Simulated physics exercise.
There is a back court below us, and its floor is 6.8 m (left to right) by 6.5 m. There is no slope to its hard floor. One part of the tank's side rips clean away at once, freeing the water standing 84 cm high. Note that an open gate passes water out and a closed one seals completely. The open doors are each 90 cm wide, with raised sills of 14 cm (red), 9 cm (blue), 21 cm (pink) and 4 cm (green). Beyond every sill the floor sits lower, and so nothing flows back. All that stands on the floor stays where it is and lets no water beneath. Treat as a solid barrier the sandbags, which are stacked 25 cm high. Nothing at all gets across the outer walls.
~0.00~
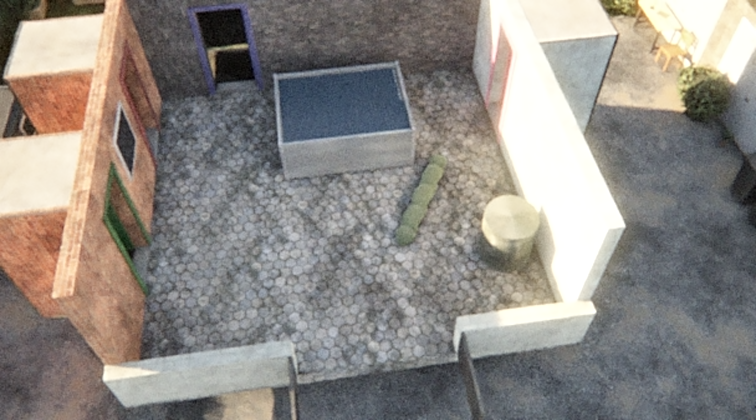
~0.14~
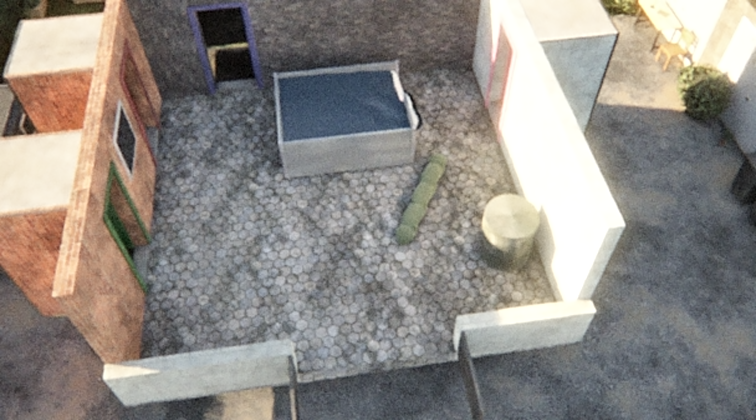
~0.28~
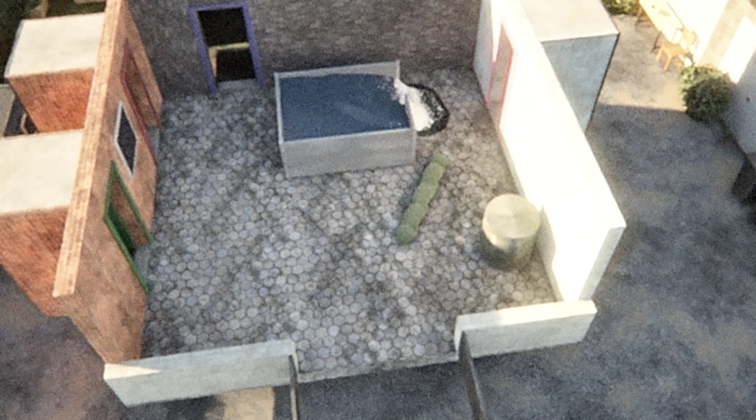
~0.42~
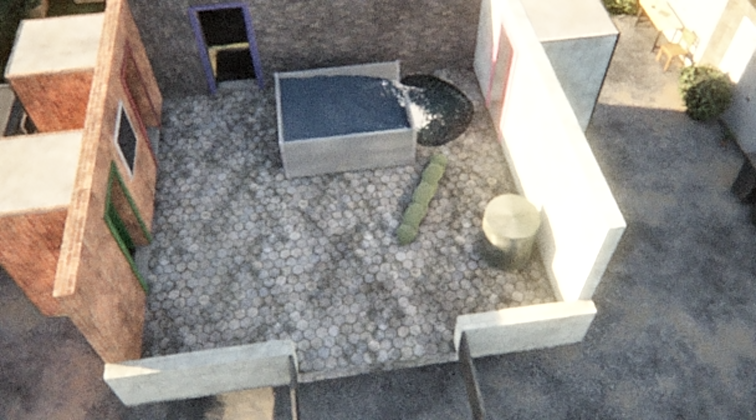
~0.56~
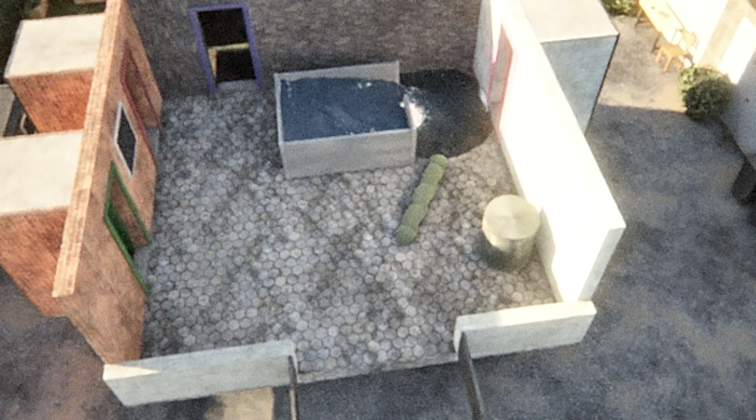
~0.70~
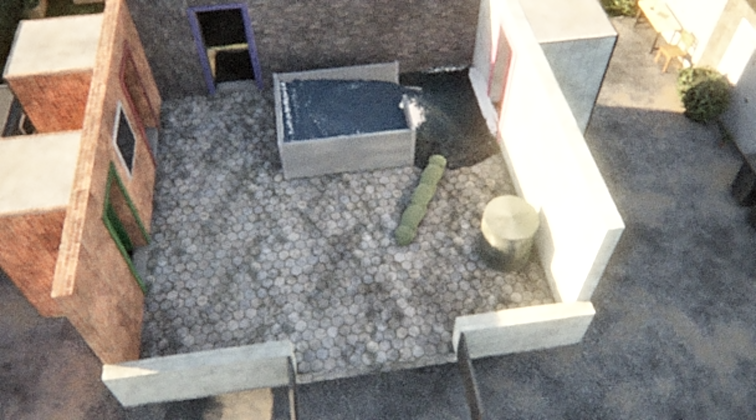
A rectangular tank in a paved court pours dark water rightward across the floor.
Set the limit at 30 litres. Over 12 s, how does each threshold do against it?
In order: Watch the red door: It will not outstrip the limit. Watch the blue door: It will not outstrip the limit. Watch the pink door: It will outstrip the limit. Watch the green door: It will not outstrip the limit.
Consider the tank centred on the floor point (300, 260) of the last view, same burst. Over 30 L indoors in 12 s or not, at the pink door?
Lab note: Pink door limit not exceeded.
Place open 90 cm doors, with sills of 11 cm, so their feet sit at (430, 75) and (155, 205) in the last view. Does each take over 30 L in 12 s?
In that order: Above, not over.
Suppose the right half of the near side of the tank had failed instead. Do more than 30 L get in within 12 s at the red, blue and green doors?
Red short, blue short, green beyond.
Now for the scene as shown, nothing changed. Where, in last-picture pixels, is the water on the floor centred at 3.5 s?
Its balance point lies near (397, 143).
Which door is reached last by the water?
Lab note: Last arrival at the green door.
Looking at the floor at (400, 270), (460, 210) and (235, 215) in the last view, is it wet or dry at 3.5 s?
Status of the three spots: Inundated, inundated, free of it.
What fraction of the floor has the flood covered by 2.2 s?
Near 20 per cent is wet.
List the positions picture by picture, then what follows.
In the first frame, still water, 84 cm deep, in the tank at (342, 105).
In the second frame, water pours out at (399, 100) and has run 0.6 m, to a hidden place; typically 10 cm deep outside, 84 cm at the tank's back.
In the third frame, water pours out at (400, 102) and has run 0.9 m, to (445, 118); typically 12 cm deep outside, 84 cm at the tank's back.
In the fourth frame, water pours out at (400, 103) and has run 1.5 m, to (470, 105); typically 9 cm deep outside, 84 cm at the tank's back.
In the fifth frame, the front is at (479, 84), 2.0 m from the gap at (400, 104); 3.9 m2 of floor is under water; 83 cm left at the back of the tank.
In the sixth frame, water pours out at (399, 104) and has run 2.2 m, to (500, 146); typically 7 cm deep outside, 76 cm at the tank's back.
After 1.4 s water covers 15 % of the floor and is deepest (62 cm) near (468, 72); red door not reached, blue door not reached, pink door 36 cm at the sill, 36 L in, green door not reached.
After 2.2 s water covers 20 % of the floor and is deepest (48 cm) near (478, 100); red door not reached, blue door not reached, pink door 38 cm at the sill, 122 L in, green door not reached.
After 3.5 s water covers 40 % of the floor and is deepest (34 cm) near (513, 229); red door not reached, blue door 8 cm at the sill, 0 L in, pink door 29 cm at the sill, 208 L in, green door not reached.
After 7.0 s water covers 75 % of the floor and is deepest (21 cm) near (503, 230); red door 9 cm at the sill, 0 L in, blue door 7 cm at the sill, 0 L in, pink door 17 cm at the sill, 246 L in, green door 2 cm at the sill, 0 L in.
After 12.0 s water covers 95 % of the floor and is deepest (12 cm) near (503, 230); red door 6 cm at the sill, 0 L in, blue door 4 cm at the sill, 0 L in, pink door 9 cm at the sill, 246 L in, green door 5 cm at the sill, 4 L in.
